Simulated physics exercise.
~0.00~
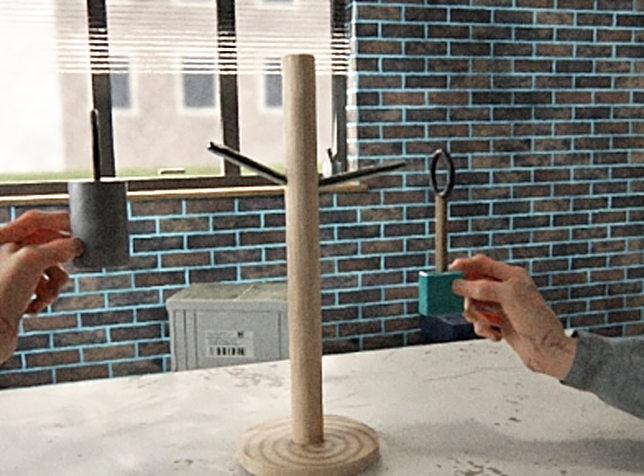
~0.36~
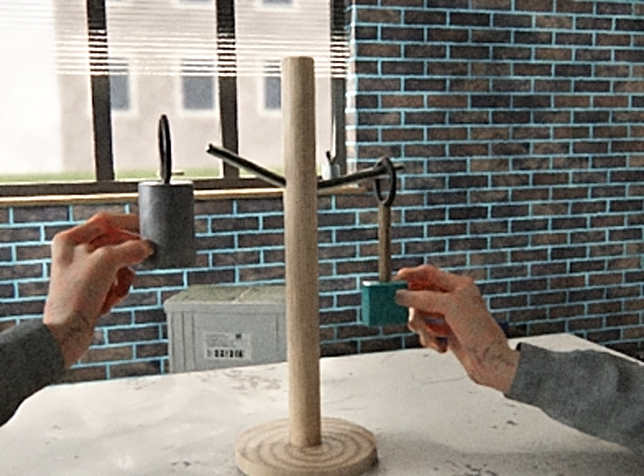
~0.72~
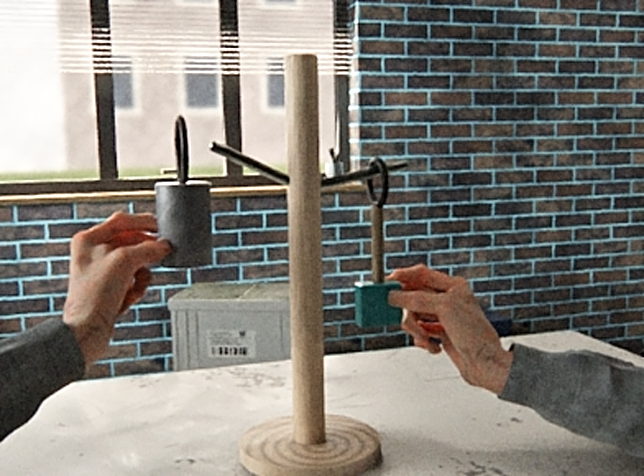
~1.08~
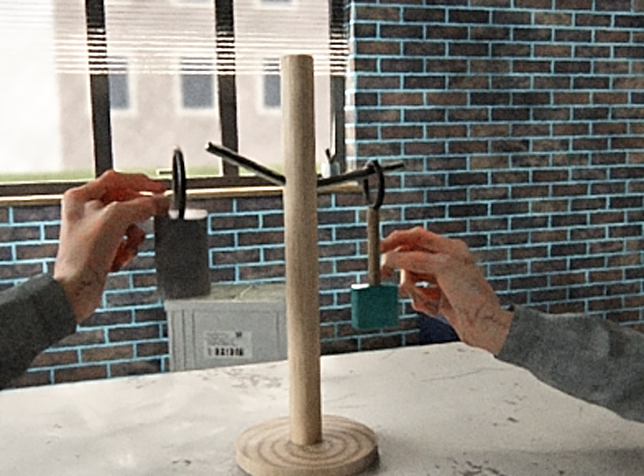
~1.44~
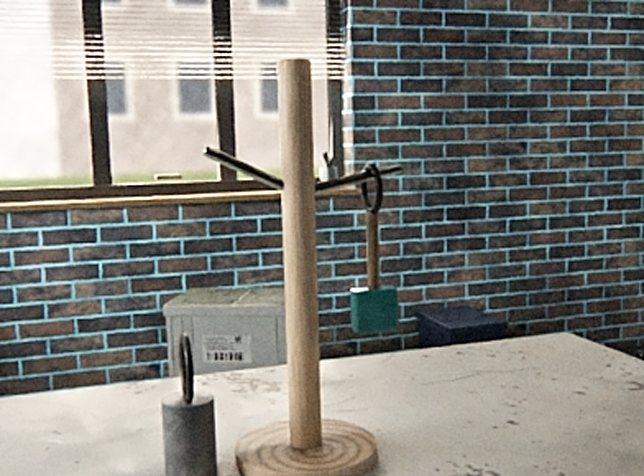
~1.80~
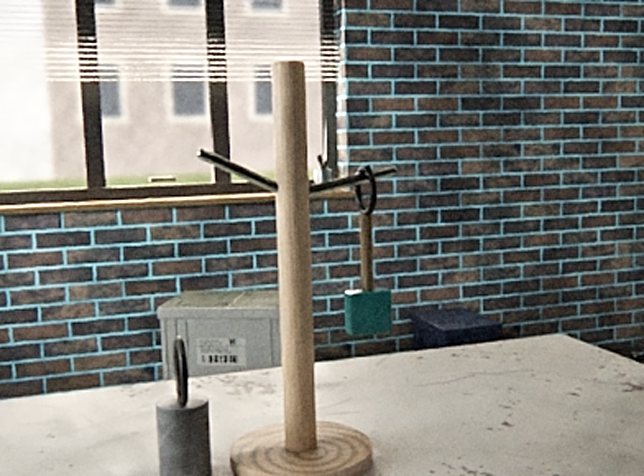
On a pale tabletop before a brick wall and a window with blinds, a wooden peg stand waits between two hands, each holding an object. The left hand brings a grey, lantern-like cylinder with a loop rightward toward the stand, while the right hand carries a turquoise block on a looped handle leftward to a peg. Both hands let go and begin to draw back as the grey piece drops. It comes to rest upright on the table near the base of the stand. With the hands gone, the turquoise piece still hangs from the right peg.
